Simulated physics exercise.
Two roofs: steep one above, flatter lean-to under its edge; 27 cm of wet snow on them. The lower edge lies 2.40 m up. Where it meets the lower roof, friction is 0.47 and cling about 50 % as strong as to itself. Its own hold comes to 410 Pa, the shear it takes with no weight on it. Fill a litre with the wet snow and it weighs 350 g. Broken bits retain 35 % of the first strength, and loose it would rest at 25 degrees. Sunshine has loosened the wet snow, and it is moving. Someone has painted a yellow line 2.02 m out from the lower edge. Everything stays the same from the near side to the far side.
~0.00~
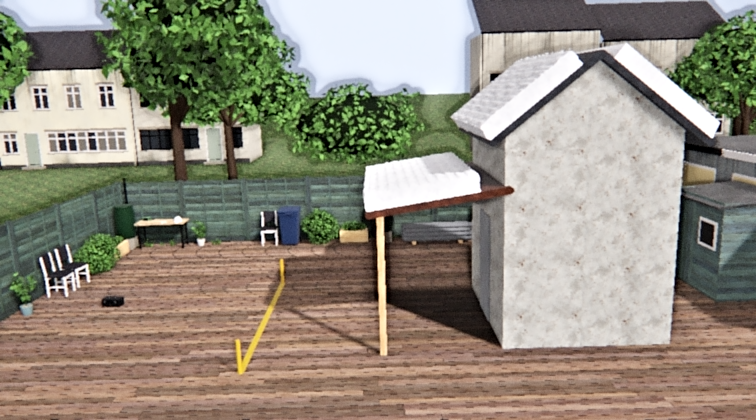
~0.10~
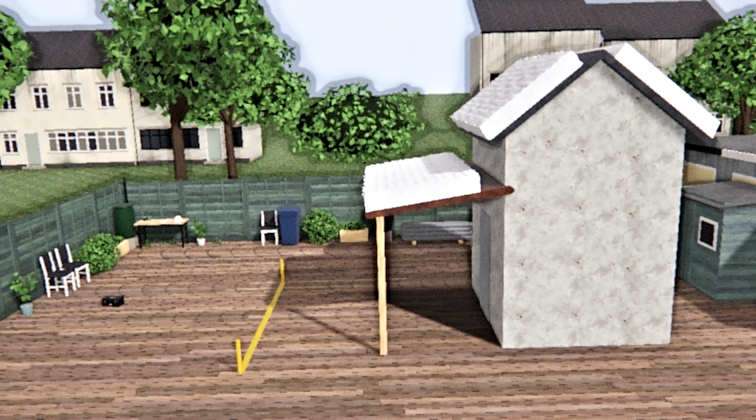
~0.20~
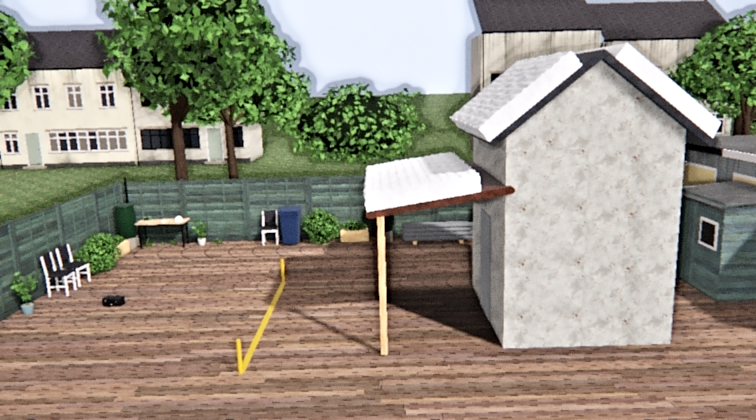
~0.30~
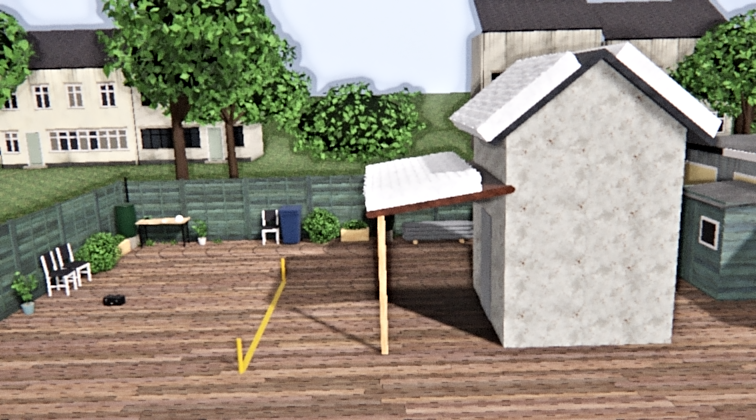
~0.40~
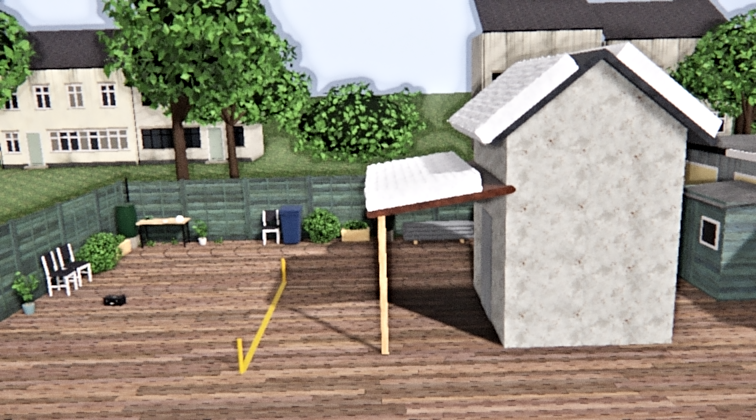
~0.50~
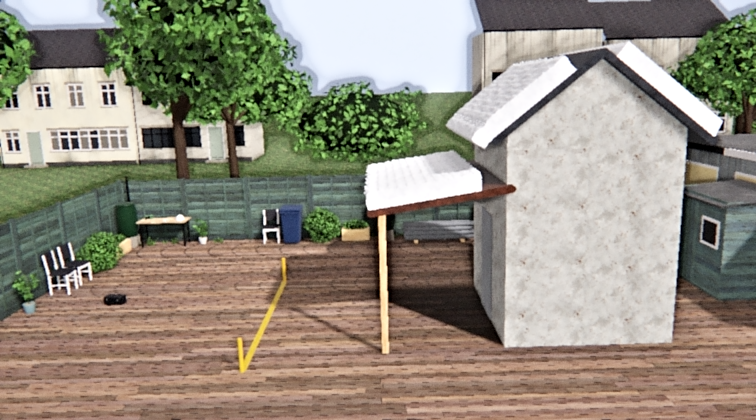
To begin with, white snow covers the steep upper roof of a grey building and the flatter lean-to beside it, above a wooden deck marked with a yellow line. The snow on the upper roof then creeps very slightly downslope, barely changing position, while everything around it stays still.
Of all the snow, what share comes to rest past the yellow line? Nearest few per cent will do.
I would say 0 percent of it lands past the line.
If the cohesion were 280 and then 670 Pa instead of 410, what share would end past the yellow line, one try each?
The two runs give near 0 % and near 0 % respectively.
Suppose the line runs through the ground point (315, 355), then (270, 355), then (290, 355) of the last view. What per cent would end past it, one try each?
0 %, then 0 %, then 0 %.
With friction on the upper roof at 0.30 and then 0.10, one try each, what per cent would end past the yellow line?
I'd say 0 %, followed by 0 %.
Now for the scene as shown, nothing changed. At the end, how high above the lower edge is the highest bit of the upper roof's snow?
The snow's top stands about 1.0 m above the lower edge.
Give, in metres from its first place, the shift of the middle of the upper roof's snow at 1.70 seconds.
Distance from start: Around 1.6 m.
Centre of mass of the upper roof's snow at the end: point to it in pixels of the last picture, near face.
The middle sits at about (455, 170).
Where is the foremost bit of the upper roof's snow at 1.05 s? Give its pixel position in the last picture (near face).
At roughly (448, 172).
After 1.05 s, none is below the lower edge and 0 % is past the line.
After 1.70 s, none is below the lower edge and 0 % is past the line.
After 2.35 s, none is below the lower edge and 0 % is past the line.
After 3.00 s, none is below the lower edge and 0 % is past the line.
After 3.10 s, at the end, none is below the lower edge and 0 % is past the line.
